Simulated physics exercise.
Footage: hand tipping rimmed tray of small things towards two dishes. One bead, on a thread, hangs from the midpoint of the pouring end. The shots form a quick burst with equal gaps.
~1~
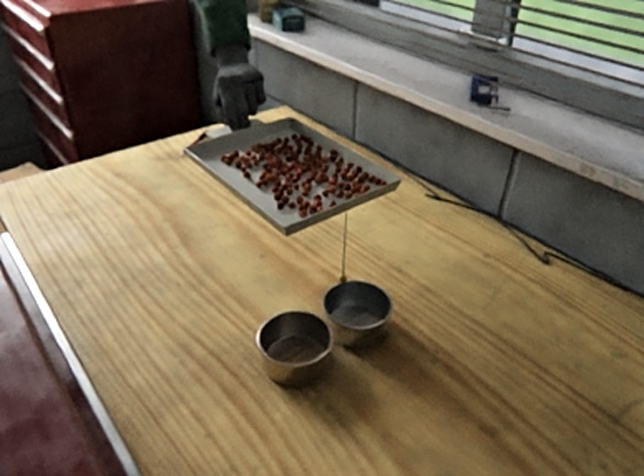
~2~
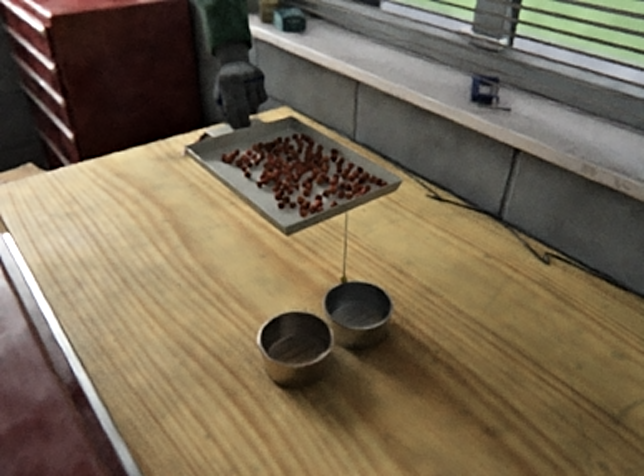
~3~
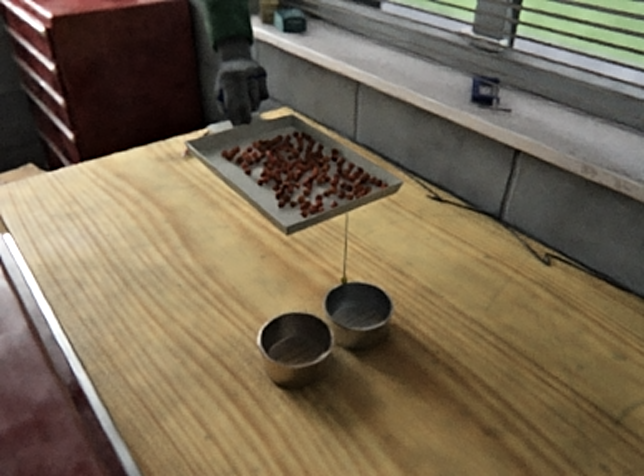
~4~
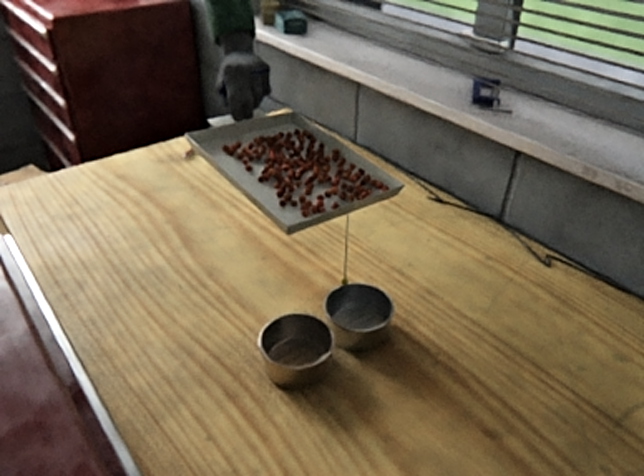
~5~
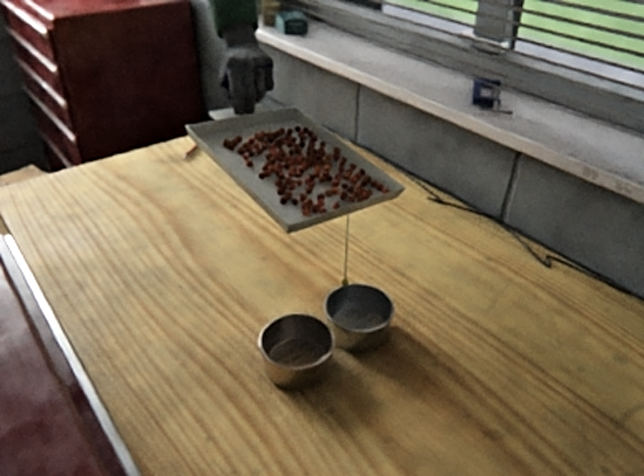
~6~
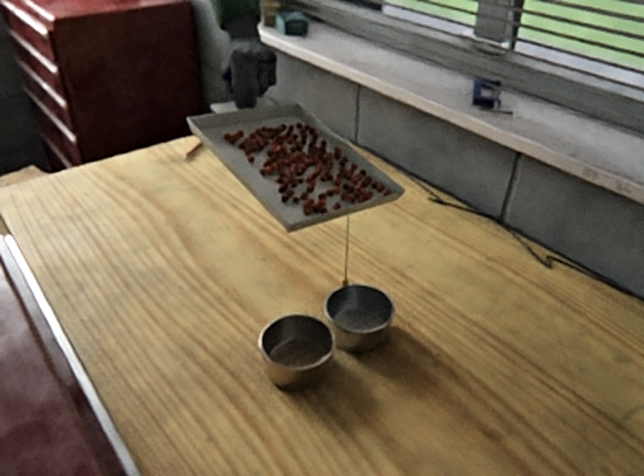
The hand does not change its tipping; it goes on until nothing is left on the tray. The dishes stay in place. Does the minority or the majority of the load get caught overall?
The dishes will catch only a minority of the load.
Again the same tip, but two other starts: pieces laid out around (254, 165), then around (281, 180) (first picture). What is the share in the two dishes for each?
Try 1: 0 %; try 2: 0 %.
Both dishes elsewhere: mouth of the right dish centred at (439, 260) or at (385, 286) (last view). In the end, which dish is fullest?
The left of the pair the first time, the right of the pair the second.
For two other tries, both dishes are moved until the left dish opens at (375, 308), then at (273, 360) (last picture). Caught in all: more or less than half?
In order, they'd catch a minor share, and next a minor share.
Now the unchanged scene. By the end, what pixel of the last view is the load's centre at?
Roughly at pixel (413, 297).
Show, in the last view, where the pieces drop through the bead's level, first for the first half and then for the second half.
Close to (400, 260), then close to (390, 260).
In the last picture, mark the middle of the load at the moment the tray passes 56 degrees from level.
The load is centred near (356, 168).
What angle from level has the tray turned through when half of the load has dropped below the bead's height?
Roughly 90 degrees at that moment.
Just after the last frame, tray tipped steeply; every one on the tray.
A moment on, tray tipped right over; about a tenth on the tray; just a few in the right dish; roughly two thirds outside both; roughly a quarter in the air.
Further on, tray tipped past a quarter turn; just a few in the right dish; almost all outside both.
When it is over, tray tipped past a quarter turn; not one in the left dish; just a few in the right dish; almost all outside both.
